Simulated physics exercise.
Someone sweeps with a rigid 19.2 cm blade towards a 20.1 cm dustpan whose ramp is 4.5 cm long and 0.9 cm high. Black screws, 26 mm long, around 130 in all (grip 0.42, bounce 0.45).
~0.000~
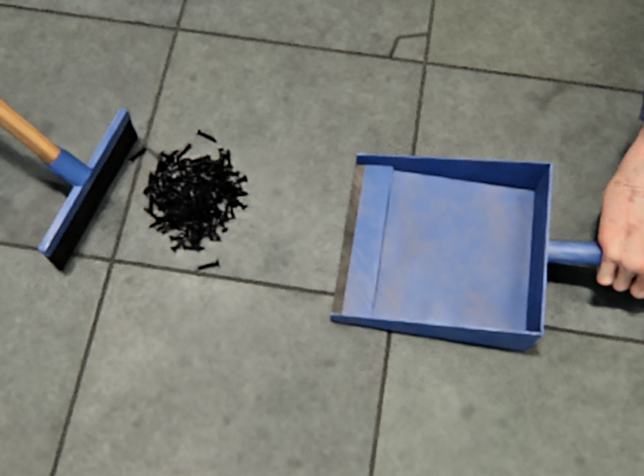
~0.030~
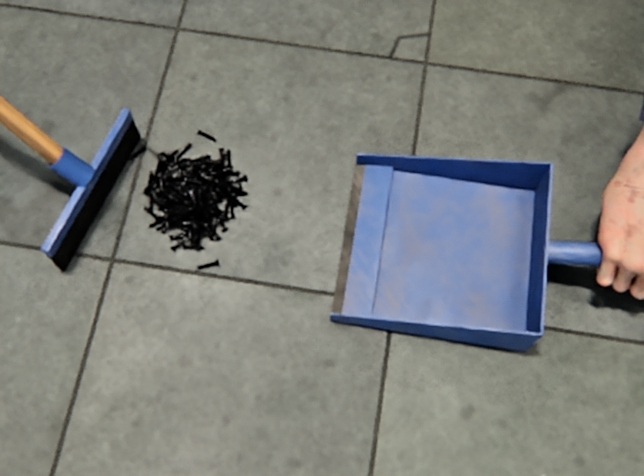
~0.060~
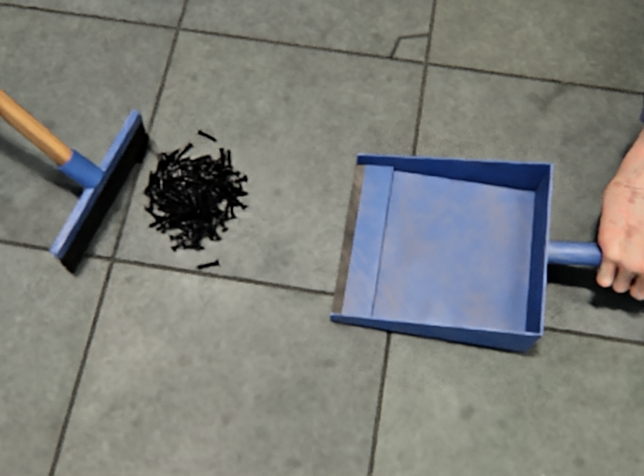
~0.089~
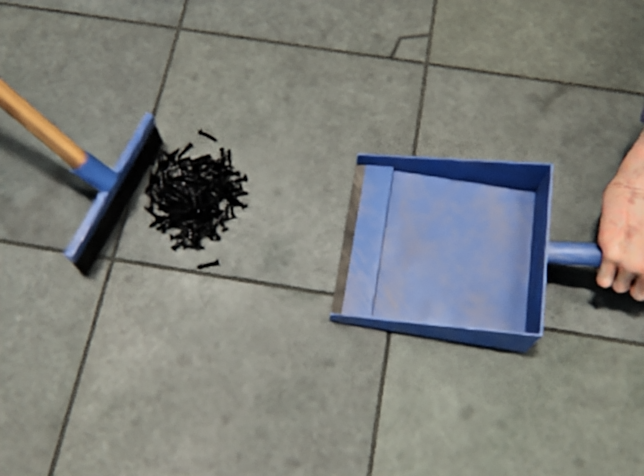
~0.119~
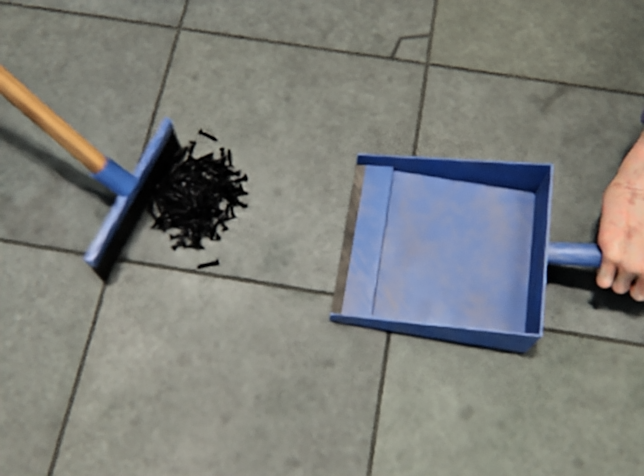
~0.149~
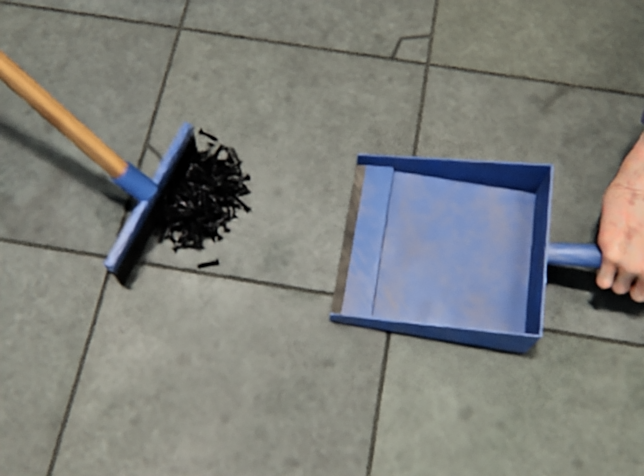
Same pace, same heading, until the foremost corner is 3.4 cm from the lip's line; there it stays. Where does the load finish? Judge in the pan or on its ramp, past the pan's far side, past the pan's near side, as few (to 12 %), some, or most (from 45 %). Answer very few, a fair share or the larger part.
Pan: A fair share, far side: Very few, near side: Very few.
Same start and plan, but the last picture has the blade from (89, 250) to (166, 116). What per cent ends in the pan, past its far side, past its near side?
Pan 5, far 5, near 0.
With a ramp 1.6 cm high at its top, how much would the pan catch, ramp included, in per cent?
It would be near 30 per cent.
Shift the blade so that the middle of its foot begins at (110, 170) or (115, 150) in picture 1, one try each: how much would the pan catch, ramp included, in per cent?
About 25 and 20 per cent.
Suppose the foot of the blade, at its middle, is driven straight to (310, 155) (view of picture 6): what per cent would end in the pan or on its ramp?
About 5 per cent.
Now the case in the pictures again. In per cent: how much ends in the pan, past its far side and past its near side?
Pan 30; far side 5; near side 5.
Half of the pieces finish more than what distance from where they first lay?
Roughly 20 cm.
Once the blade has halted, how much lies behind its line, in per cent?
About 5 per cent.
Then, at 0.27 s, middle of the blade 13 cm from the lip; 0 % over the lip, far side 0 %, near side 0 %.
After 0.35 s, middle of the blade 7 cm from the lip; 0 % over the lip, far side 5 %, near side 0 %.
After 0.56 s, middle of the blade 6 cm from the lip; 35 % over the lip, far side 5 %, near side 5 %.
At rest (1.6 s), pan 30 %, far side 5 %, near side 5 %, in front of the lip or behind the blade 60 %.
